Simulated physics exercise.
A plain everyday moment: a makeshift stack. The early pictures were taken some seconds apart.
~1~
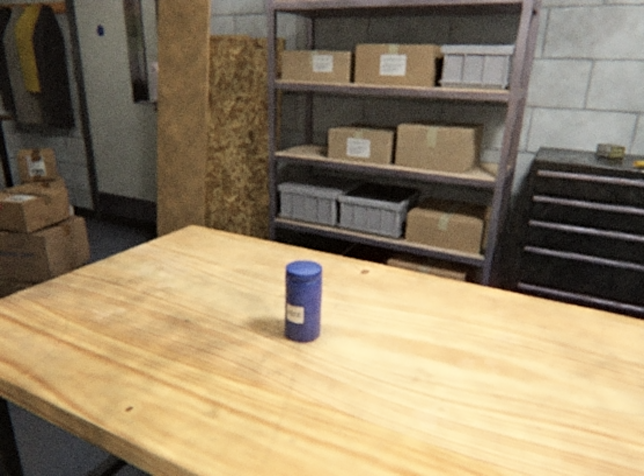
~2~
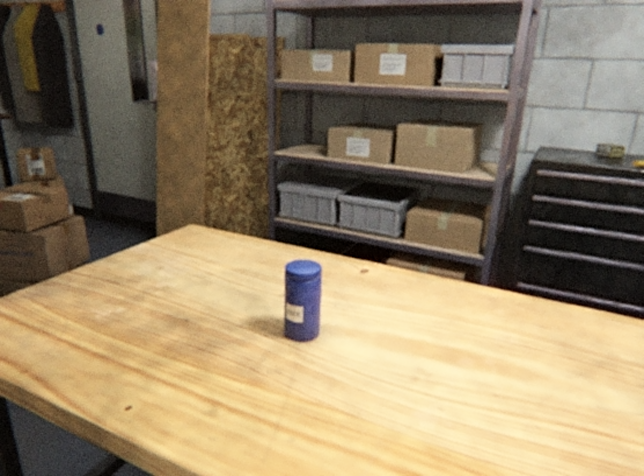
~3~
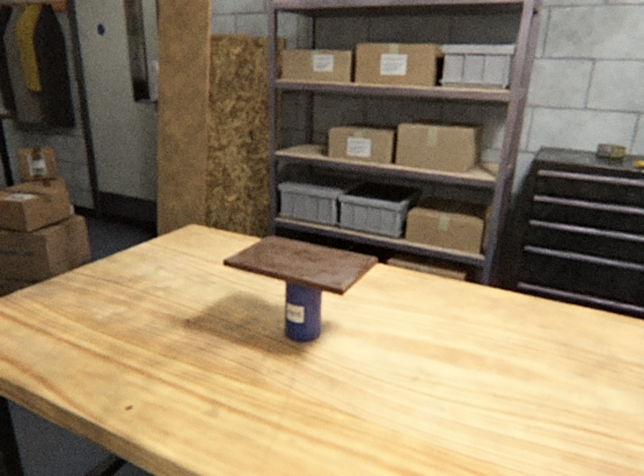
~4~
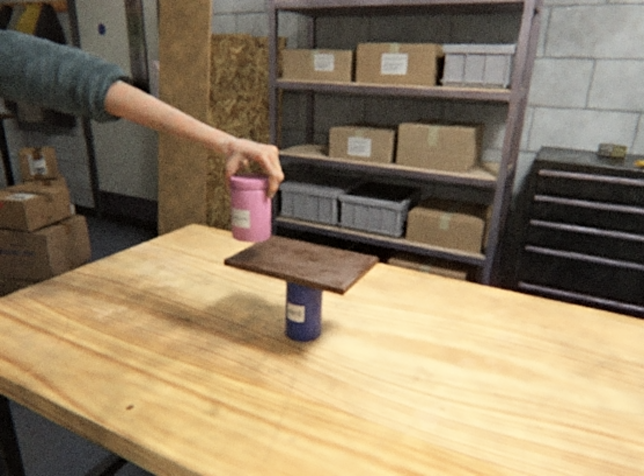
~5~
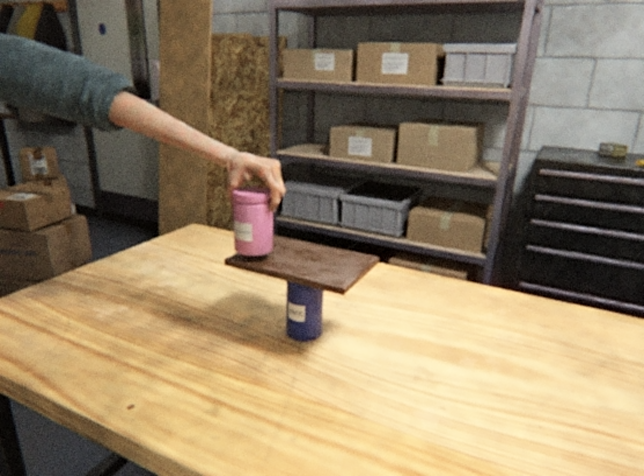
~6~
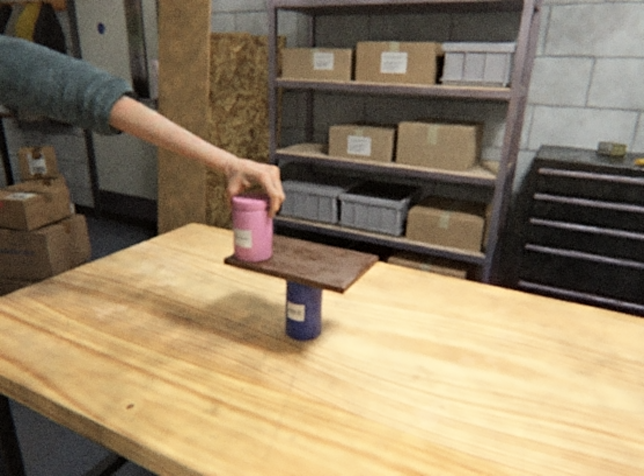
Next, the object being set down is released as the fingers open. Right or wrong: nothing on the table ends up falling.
Wrong, some of it falls.
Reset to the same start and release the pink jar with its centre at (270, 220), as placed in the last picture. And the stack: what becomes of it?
Well, it crumbles then.
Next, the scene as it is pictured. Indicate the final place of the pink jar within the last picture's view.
The object finishes somewhere near (196, 315).
Then, 0.40 s later than the last frame, pink jar now fallen; brown lid tilted by 74°.
Then, 0.60 s later than the last frame, brown lid now fallen.
When it is over, fallen, pink jar and brown lid; blue jar as before. End places, in pixels of the last picture, pink jar near (196, 315). The stack gives way.
